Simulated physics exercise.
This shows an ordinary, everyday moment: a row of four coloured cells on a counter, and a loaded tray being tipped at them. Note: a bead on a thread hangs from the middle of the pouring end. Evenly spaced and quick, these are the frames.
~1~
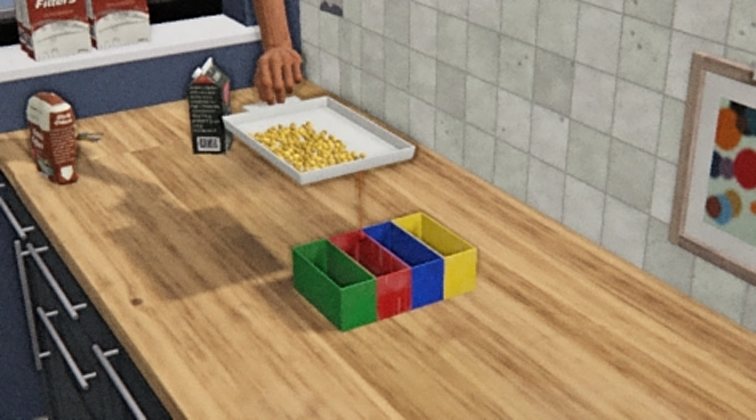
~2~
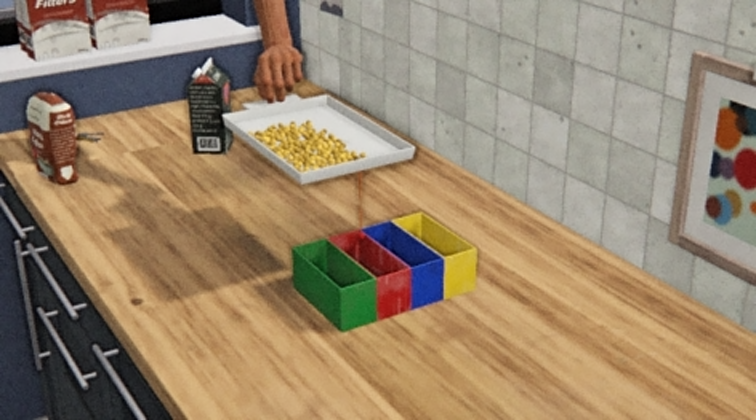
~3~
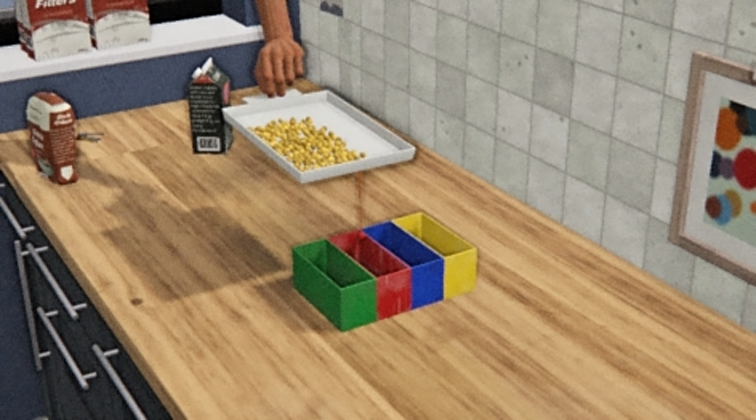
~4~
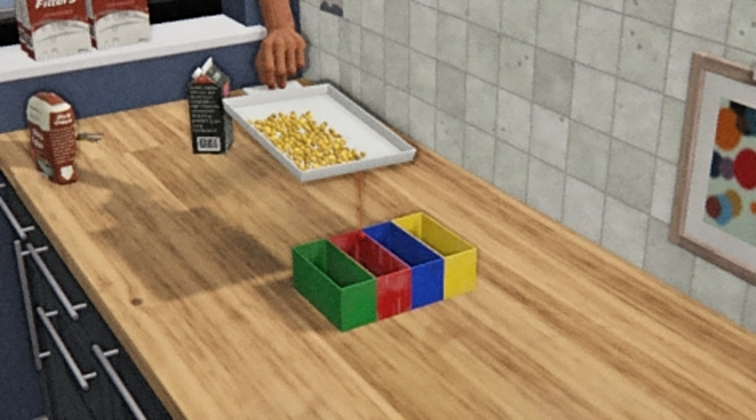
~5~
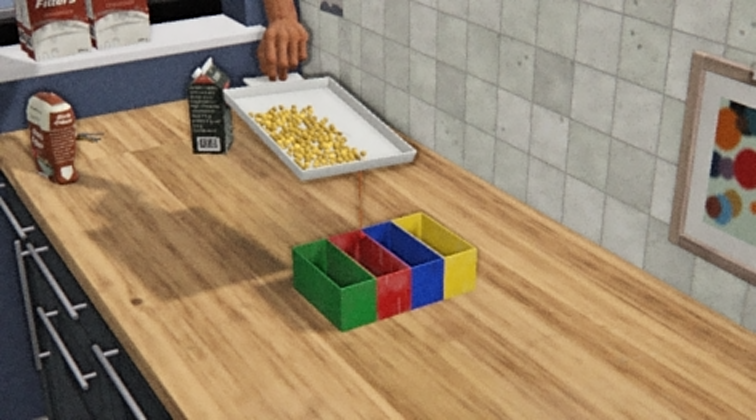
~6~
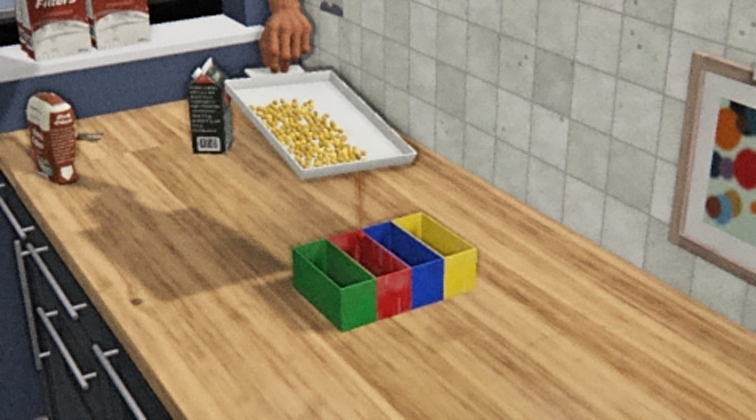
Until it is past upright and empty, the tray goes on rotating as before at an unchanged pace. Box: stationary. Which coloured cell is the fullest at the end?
The blue one.
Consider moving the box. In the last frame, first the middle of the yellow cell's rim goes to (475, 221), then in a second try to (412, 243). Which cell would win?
Run one gives red; run two gives that yellow cell.
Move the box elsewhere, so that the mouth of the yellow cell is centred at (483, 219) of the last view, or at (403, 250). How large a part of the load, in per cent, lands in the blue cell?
About 0 per cent, then about 20 per cent.
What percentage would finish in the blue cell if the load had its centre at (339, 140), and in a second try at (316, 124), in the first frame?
Respectively 50 and 60 in a hundred.
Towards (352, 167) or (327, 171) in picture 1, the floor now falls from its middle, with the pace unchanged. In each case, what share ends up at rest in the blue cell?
So it's 20 percent with the first slope and 0 percent with the other.
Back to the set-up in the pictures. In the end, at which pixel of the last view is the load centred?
It settles centred around (404, 284).
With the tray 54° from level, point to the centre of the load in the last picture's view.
The load is centred near (360, 141).
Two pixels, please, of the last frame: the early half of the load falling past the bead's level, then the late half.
Near (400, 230) and later near (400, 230).
Soon after the last picture, tray tipped steeply; nearly all on the tray; a stray few in the blue cell; a stray few falling or outside the box.
A little later, tray tipped right over; nearly all on the tray; a stray few in the blue cell; a stray few in the yellow cell; a stray few falling or outside the box.
Later still, tray tipped past a quarter turn; about half in the blue cell; about a quarter in the red cell; a small part in the yellow cell; a stray few in the green cell; a stray few falling or outside the box.
At rest, tray tipped past a quarter turn; about half in the blue cell; about a quarter in the red cell; a small part in the yellow cell; a stray few in the green cell; a stray few outside the box.
